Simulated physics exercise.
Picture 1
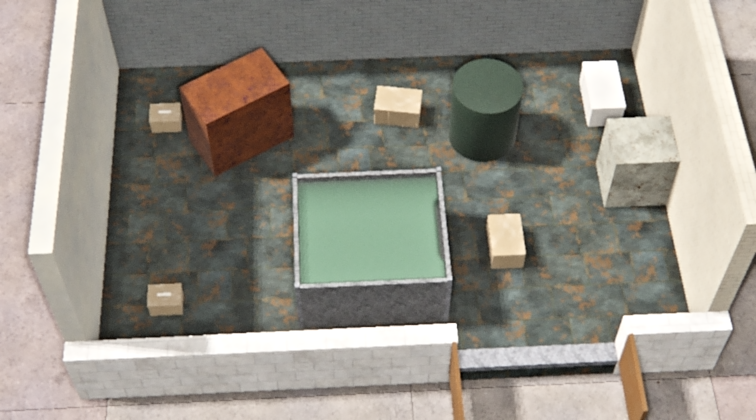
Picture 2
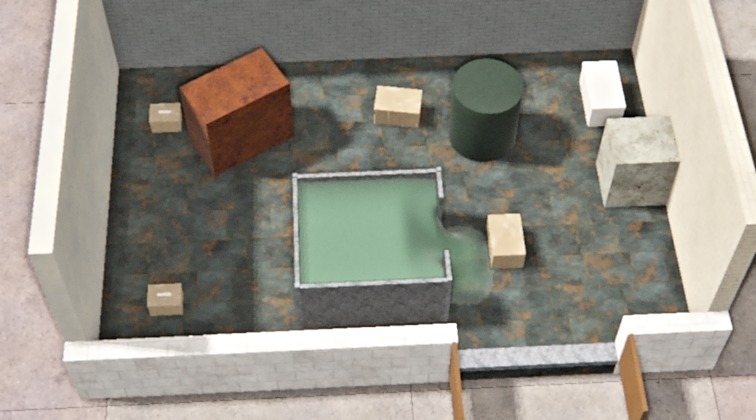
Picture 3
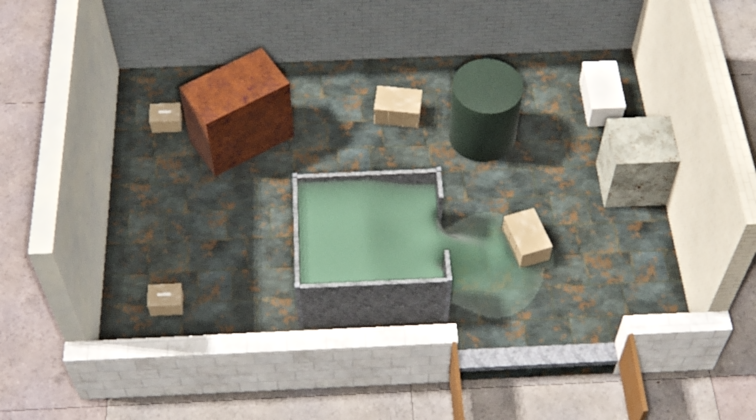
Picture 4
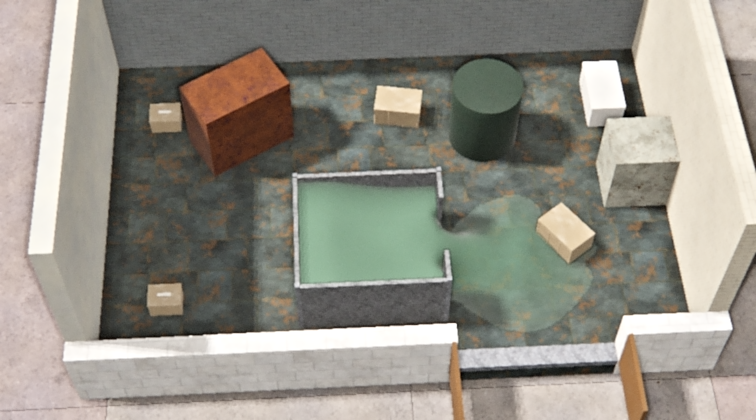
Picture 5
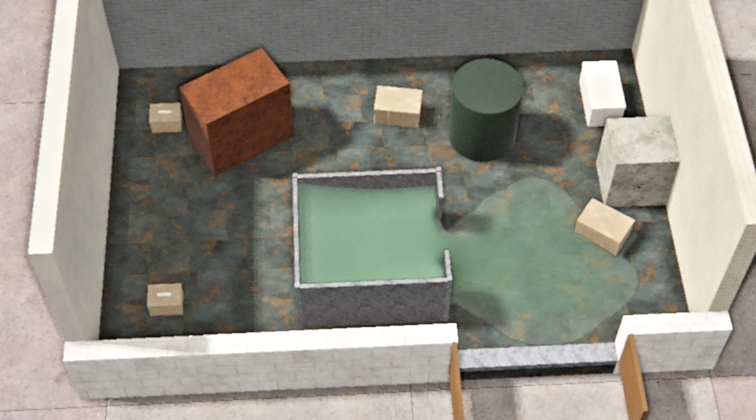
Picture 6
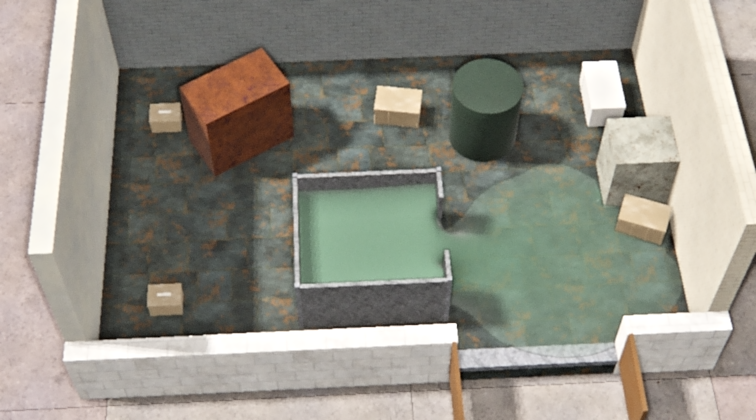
Green water pouring through a gap in a tank's right side, spreading across a walled court and pushing one crate rightward.
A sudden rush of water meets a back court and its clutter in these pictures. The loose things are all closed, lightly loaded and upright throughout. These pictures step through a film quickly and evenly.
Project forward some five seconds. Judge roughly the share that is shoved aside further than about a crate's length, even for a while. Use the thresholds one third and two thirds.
I'd put it between one third and two thirds.
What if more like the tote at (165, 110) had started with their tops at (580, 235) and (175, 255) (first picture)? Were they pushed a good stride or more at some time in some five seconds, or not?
I'd say got there for the first, then never got there for the second.
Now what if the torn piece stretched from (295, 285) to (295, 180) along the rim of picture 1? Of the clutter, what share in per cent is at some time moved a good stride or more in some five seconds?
Roughly 60 percent.
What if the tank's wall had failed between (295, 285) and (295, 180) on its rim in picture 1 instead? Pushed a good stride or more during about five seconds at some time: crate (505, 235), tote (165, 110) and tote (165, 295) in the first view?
In turn: Stayed short, cleared that distance, cleared that distance.
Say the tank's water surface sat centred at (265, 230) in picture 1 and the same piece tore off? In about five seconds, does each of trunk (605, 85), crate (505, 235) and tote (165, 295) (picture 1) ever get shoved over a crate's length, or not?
The first: Travelled far enough; the second: Travelled far enough; the third: Did not travel far.
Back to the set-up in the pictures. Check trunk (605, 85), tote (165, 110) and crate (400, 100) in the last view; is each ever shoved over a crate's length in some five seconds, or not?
The first comes out driven that far, the second not so far, the last not so far.
A moment on, 1 of 5 are well off their spots; 1 afloat.
Next, 2 of 5 are well off their spots; 1 afloat.
Later, 1 of 5 are well off their spots; 2 afloat.
In the end, 1 of 5 are well off their spots, and 2 have been at some point; 2 afloat.
